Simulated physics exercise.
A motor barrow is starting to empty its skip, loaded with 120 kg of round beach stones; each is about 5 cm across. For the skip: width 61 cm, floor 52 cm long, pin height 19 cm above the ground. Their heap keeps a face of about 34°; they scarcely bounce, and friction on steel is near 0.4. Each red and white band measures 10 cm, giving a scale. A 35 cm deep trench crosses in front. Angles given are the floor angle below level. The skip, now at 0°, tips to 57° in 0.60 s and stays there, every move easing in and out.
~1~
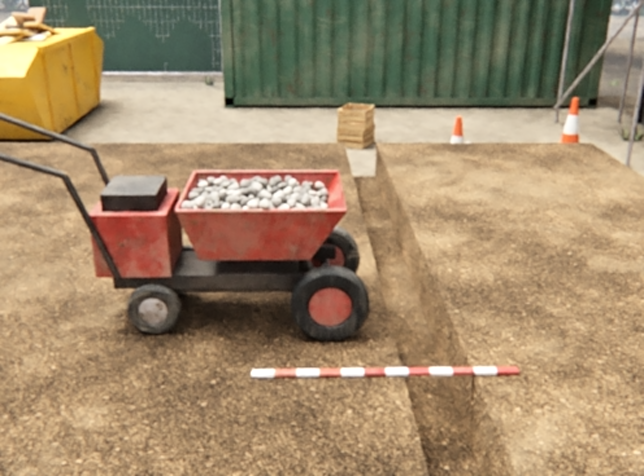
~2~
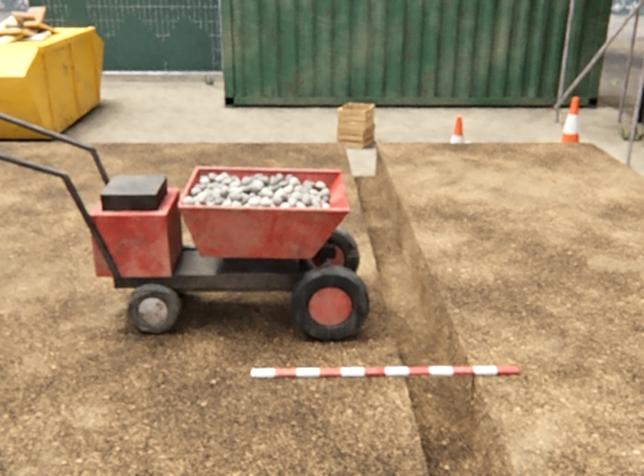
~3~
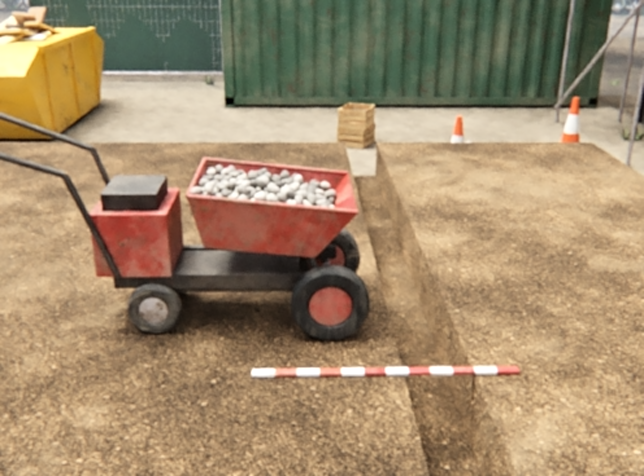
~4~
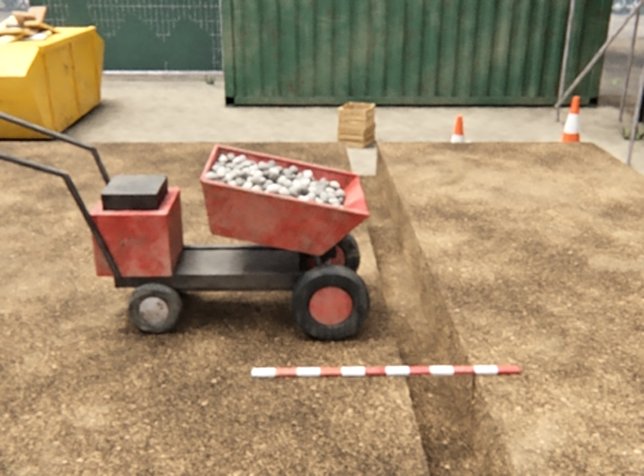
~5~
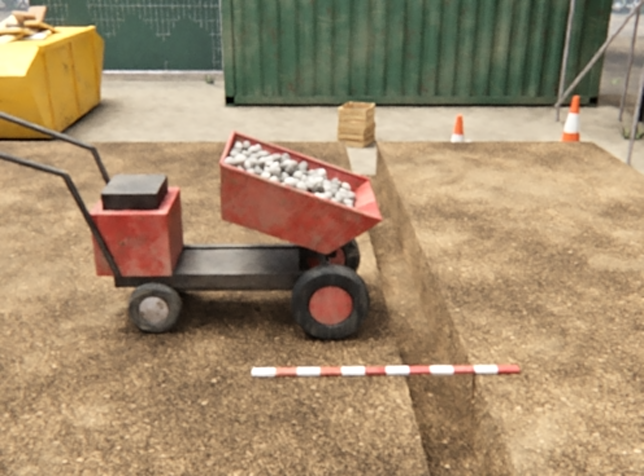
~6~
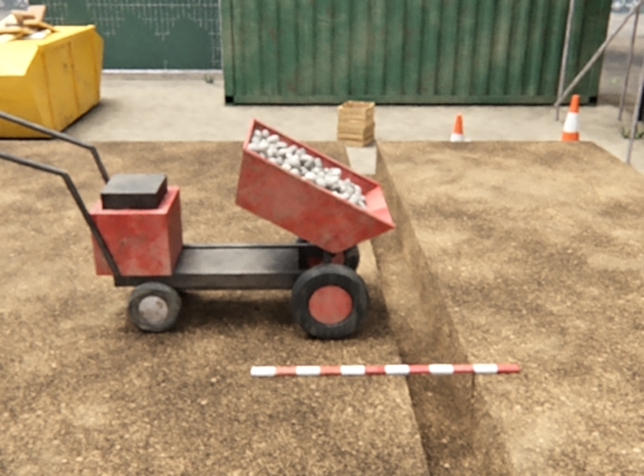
At first, a red motor barrow stands still on brown ground beside a narrow trench, its skip level and heaped with rounded grey and white stones. The skip then tilts gradually, its left end rising and its lip moving right and dipping, until it slopes steeply toward the trench, the stones still inside.
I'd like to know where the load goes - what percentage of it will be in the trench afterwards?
I would put it at about 21 per cent.
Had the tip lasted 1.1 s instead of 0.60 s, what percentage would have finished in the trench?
Estimate: About 30 %.
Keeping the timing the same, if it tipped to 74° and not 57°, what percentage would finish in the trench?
The trench would hold about 25% of it.
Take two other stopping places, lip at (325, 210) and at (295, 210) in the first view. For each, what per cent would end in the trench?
30 %, then 45 %.
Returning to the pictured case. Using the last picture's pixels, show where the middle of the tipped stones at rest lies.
Roughly (485, 306), I'd say.
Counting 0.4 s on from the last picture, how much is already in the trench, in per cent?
Roughly 10% by that time.
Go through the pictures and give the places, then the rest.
In the first picture, the skip is at 0°, its lip at (346, 211); the top of the load is at (256, 186).
In the second picture, lip at (349, 211), floor tilted 2°, highest stones at (250, 183).
In the third picture, the skip is at 6°, its lip at (357, 212); the top of the load is at (234, 177).
In the fourth picture, the skip is at 12°, its lip at (369, 215); the top of the load is at (231, 164).
In the fifth picture, lip at (382, 220), floor tilted 20°, highest stones at (245, 151).
In the sixth picture, the skip is at 28°, its lip at (394, 227); the top of the load is at (259, 141).
Then, 0.1 s after the last picture the floor is at 48°, 100 % in the skip; the foremost stones are at (396, 227).
Then, 0.4 s after the last picture the floor is at 57°, 86 % in the skip, 10 % in the trench, 4 % past the trench; the foremost stones are at (470, 288).
Then, 0.7 s after the last picture the floor is at 57°, 45 % in the skip, 10 % in the trench, 45 % past the trench; the foremost stones are at (579, 304).
Then, 2.7 s after the last picture the floor is at 57°, 31 % in the skip, 21 % in the trench, 47 % past the trench; the foremost stones are past the picture's edge.
